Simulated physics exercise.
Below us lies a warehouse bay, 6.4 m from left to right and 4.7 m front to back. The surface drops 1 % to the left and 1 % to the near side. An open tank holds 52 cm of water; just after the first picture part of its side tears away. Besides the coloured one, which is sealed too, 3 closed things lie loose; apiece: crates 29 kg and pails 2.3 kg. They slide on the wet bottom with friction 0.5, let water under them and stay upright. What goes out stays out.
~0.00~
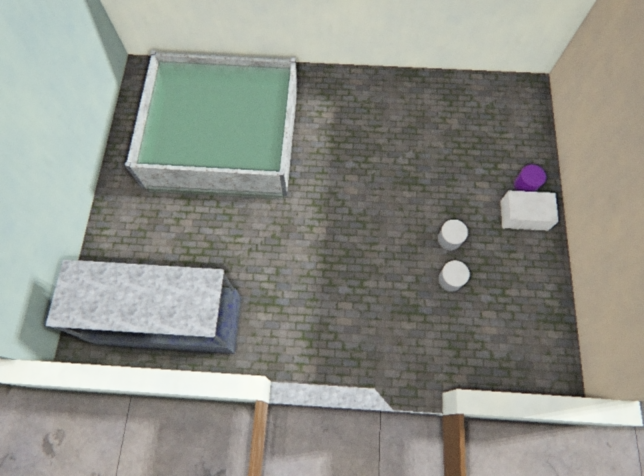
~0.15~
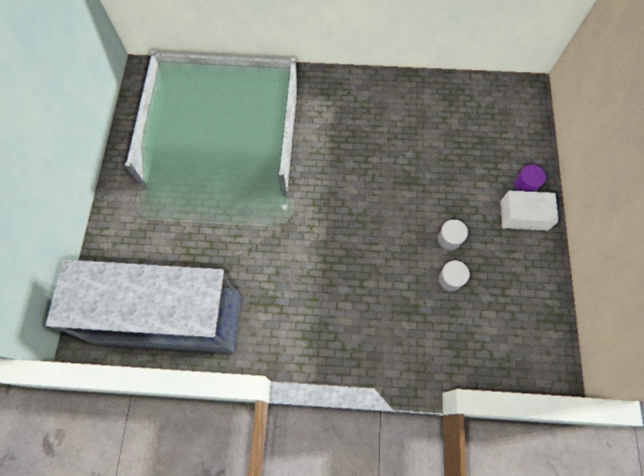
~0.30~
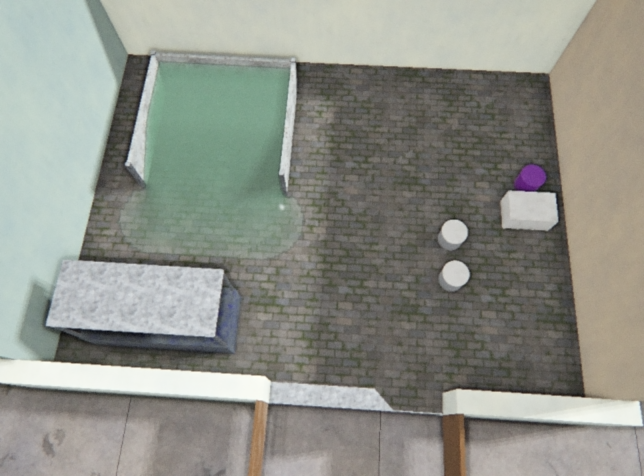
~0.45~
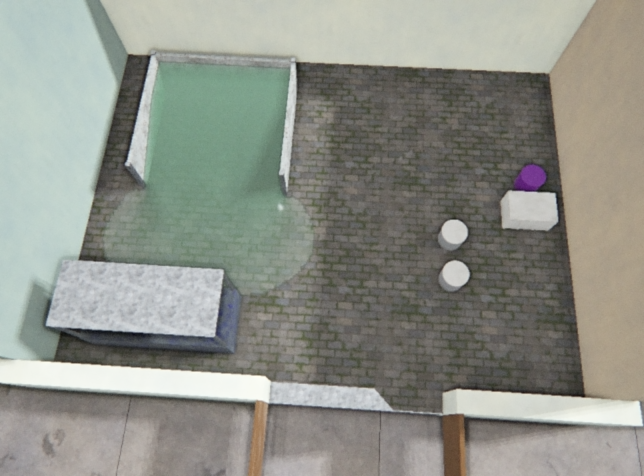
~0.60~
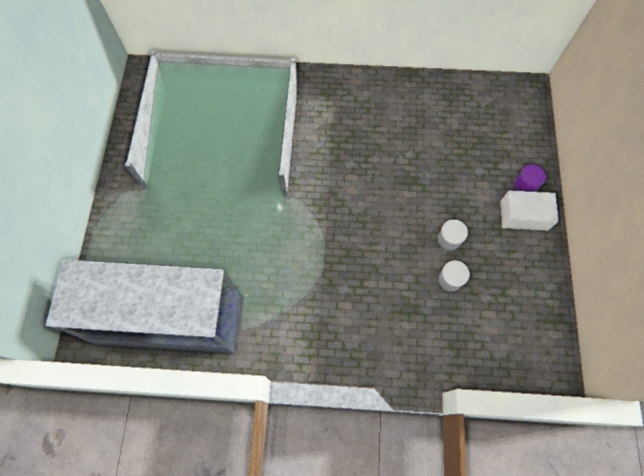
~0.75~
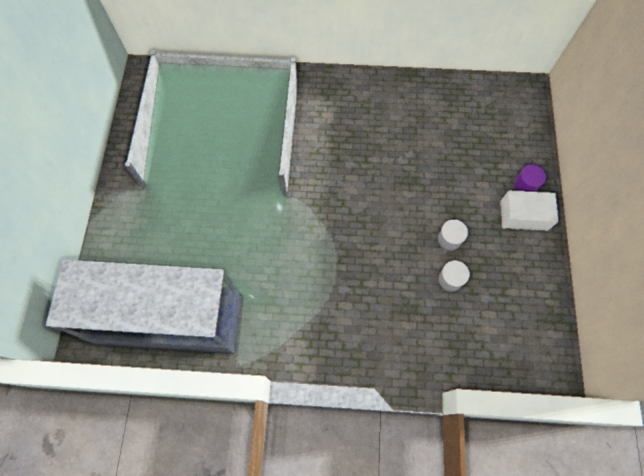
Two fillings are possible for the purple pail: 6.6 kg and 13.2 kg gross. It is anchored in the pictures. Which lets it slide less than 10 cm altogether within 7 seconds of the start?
I expect that the lower weight is enough.
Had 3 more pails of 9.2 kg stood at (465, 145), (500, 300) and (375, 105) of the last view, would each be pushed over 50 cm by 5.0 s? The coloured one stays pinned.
In turn: Less, under, short of it.
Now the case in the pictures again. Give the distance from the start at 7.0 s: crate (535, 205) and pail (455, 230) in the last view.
In that order: 0 cm, 80 cm.
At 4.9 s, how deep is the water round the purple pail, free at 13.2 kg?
Roughly 0 cm.
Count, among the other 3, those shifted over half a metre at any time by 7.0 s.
2 of them.
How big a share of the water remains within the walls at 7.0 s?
Some 78 per cent remains.
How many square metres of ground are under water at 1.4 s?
Some 10.5 m2.
After 1.4 s the purple pail would be 0 cm from its start with 6.6 kg and 0 cm from its start with 13.2 kg; 0 cm of water round it then.
After 3.1 s the purple pail would be 0 cm from its start with 6.6 kg and 0 cm from its start with 13.2 kg; 0 cm of water round it then.
After 4.9 s the purple pail would be 0 cm from its start with 6.6 kg and 0 cm from its start with 13.2 kg; 0 cm of water round it then.
After 7.0 s the purple pail would be 0 cm from its start with 6.6 kg and 0 cm from its start with 13.2 kg; 2 cm of water round it then.
